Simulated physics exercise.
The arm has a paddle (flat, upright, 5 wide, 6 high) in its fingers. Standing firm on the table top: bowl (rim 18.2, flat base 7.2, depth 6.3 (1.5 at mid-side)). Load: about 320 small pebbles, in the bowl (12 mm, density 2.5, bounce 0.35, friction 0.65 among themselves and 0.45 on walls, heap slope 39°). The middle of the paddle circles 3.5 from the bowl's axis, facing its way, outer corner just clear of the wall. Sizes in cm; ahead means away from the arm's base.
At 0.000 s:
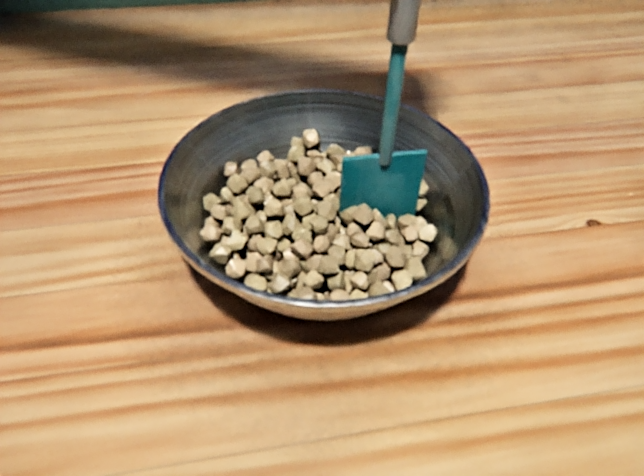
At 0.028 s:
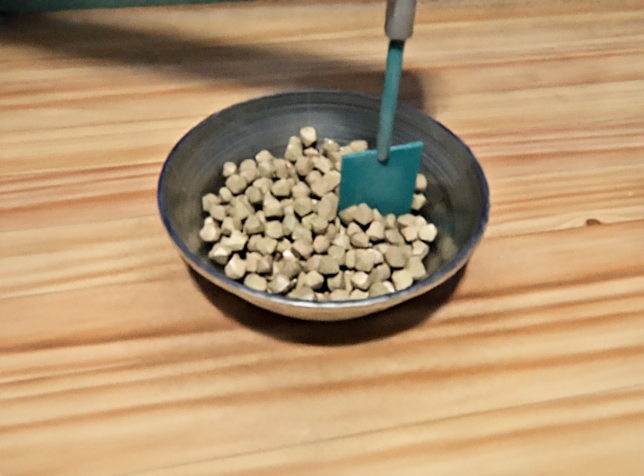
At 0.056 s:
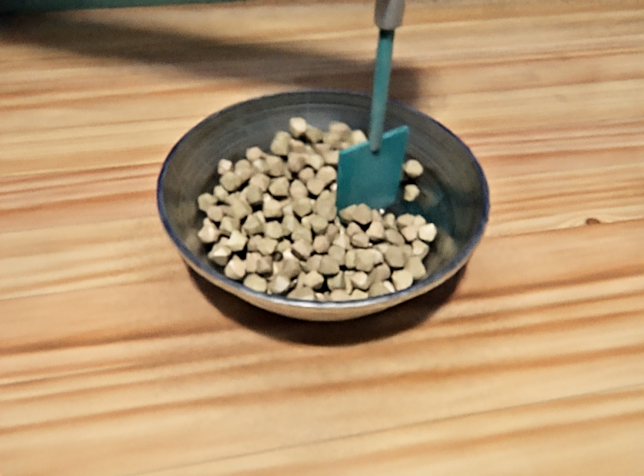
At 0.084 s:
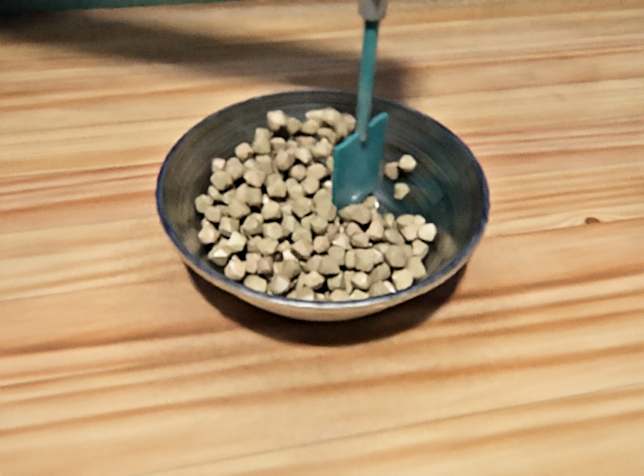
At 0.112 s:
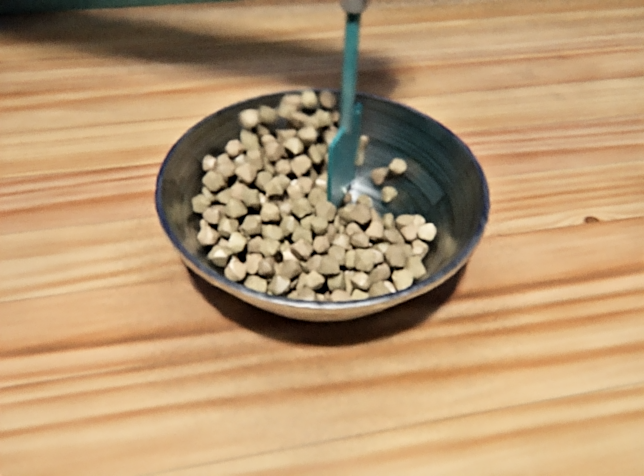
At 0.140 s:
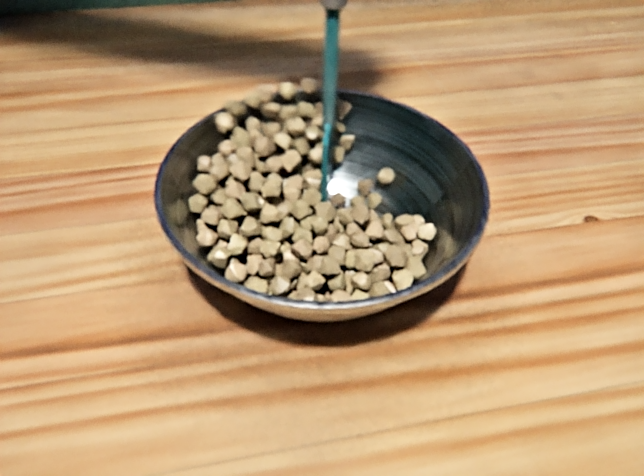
A teal paddle with a grey handle stands in a dark bowl with a blue rim, heaped with small beige pebbles, on a striped wooden table seen from above at an angle. The paddle sweeps from the right toward the back and left, turning edge-on as it pushes pebbles up the far wall. Bare bowl opens behind it on the right, while the camera stays still.
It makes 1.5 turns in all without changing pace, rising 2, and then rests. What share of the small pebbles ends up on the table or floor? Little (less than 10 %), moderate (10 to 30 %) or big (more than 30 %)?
Share on the table or floor: Moderate (10 to 30 %).
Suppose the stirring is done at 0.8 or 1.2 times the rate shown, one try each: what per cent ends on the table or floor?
Some 15 and 25 per cent.
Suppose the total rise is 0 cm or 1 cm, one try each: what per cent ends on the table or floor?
About 30 and 20 per cent.
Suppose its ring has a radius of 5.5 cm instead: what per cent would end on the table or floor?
It would be near 0 per cent.
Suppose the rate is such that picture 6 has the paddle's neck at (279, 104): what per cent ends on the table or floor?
About 40 per cent.
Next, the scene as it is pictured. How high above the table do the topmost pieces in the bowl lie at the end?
Roughly 7.0 cm.
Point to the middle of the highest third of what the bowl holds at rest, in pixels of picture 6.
At about (294, 197).
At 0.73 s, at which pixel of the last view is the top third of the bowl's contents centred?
Around (311, 142).
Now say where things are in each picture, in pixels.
In the first picture, paddle neck at (388, 133), 0° round; upper third of the load around (314, 206), from x 210 to 425, top at y 140; 321 in the bowl.
In the second picture, paddle neck at (386, 128), 6° round; upper third of the load around (314, 203), from x 210 to 425, top at y 135.
In the third picture, paddle neck at (377, 118), 22° round; upper third of the load around (314, 189), from x 210 to 425, top at y 130.
In the fourth picture, paddle neck at (364, 108), 39° round; upper third of the load around (309, 180), from x 205 to 425, top at y 115.
In the fifth picture, paddle neck at (348, 102), 56° round; upper third of the load around (289, 172), from x 200 to 425, top at y 100.
In the sixth picture, paddle neck at (329, 98), 73° round; upper third of the load around (274, 165), from x 200 to 425, top at y 85; 321 in the bowl.
By 0.44 s, 255° round, highest piece 9 above the table; 285 in the bowl, 23 on the table or floor, 13 in flight or on the tool.
By 0.73 s, 77° round, highest piece 8 above the table; 268 in the bowl, 51 on the table or floor, 2 in flight or on the tool.
By 1.08 s, 180° round, highest piece 7 above the table; 263 in the bowl, 58 on the table or floor.
By 1.78 s, 180° round, highest piece 7 above the table; 263 in the bowl, 58 on the table or floor.
Final count, 263 in the bowl, 58 on the table or floor. That is 18 % on the table or floor.
